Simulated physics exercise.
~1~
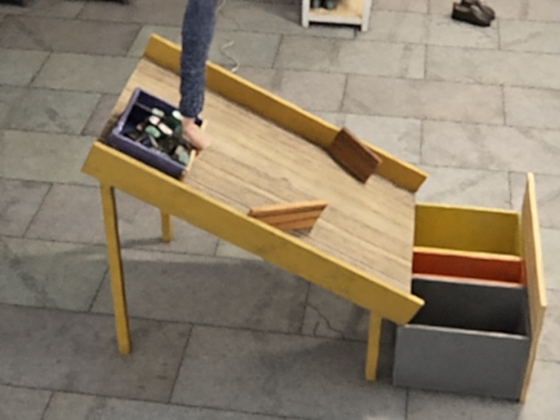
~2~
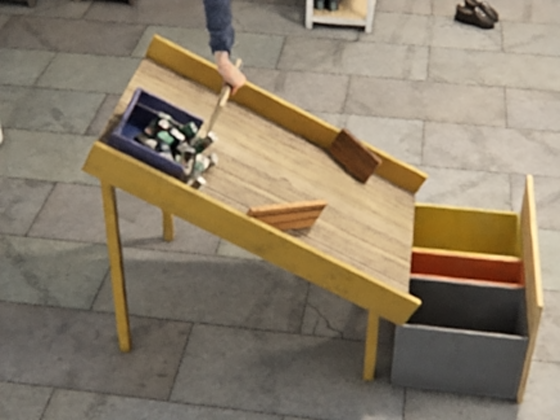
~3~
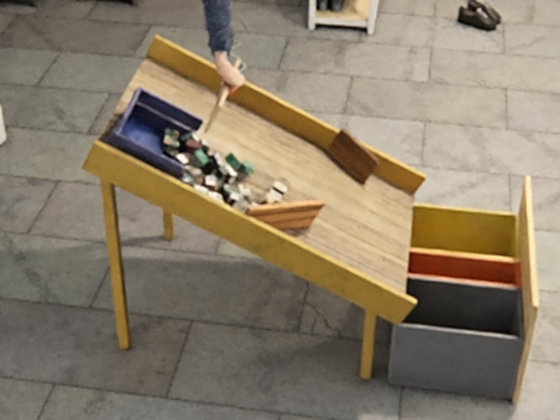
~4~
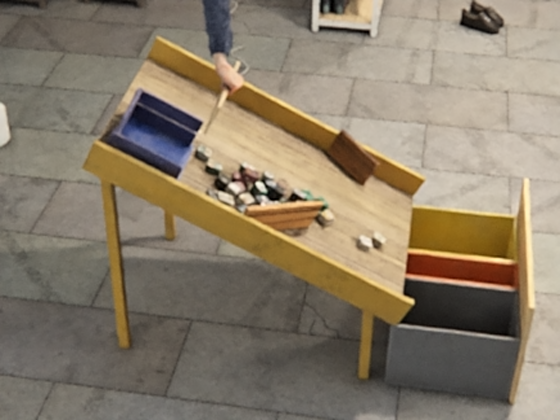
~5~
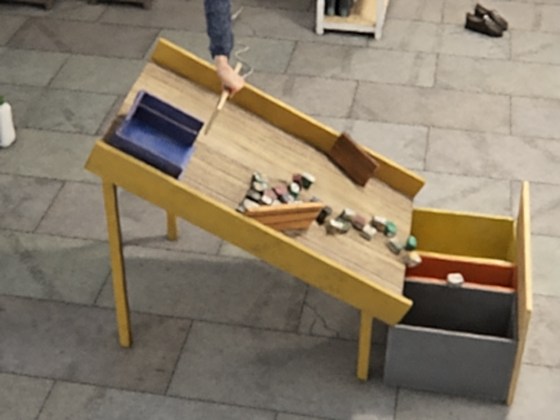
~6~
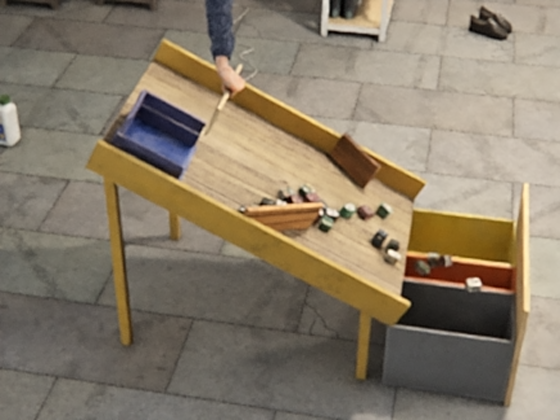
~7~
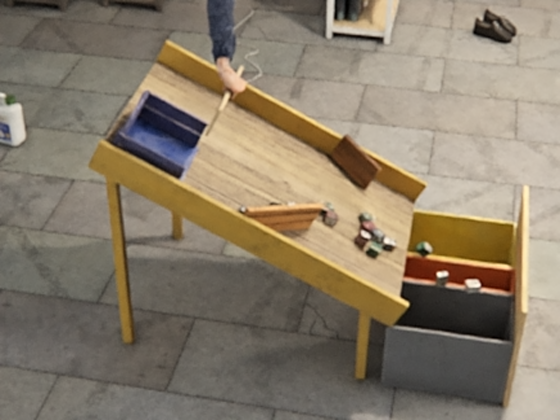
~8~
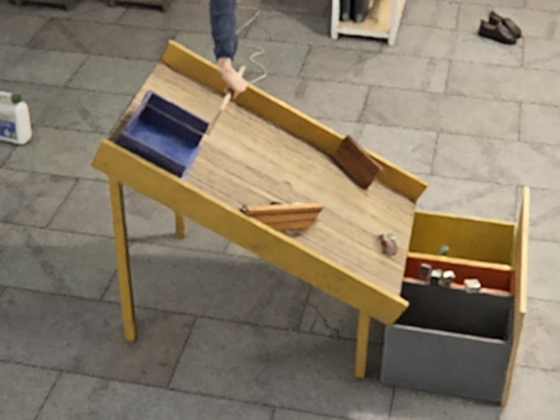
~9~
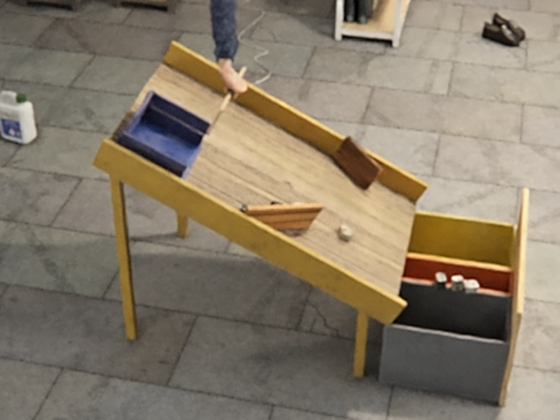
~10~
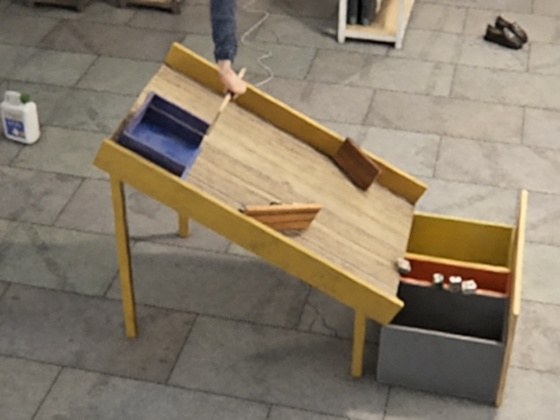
On a grey paved floor, a sloping wooden table with yellow edges leads down to the right towards three open compartments, yellow, orange and grey, while a hand reaches into a blue pen of small blocks at its top. The hand draws back holding a stick-like gate, and the blocks start spilling out. They slide down in a loose crowd, bunching against the nearer of two angled boards. Some slip past and drop off the lower edge, and the rest follow in a thinning trickle. At the end the pen looks empty, and several blocks show in the orange middle compartment.
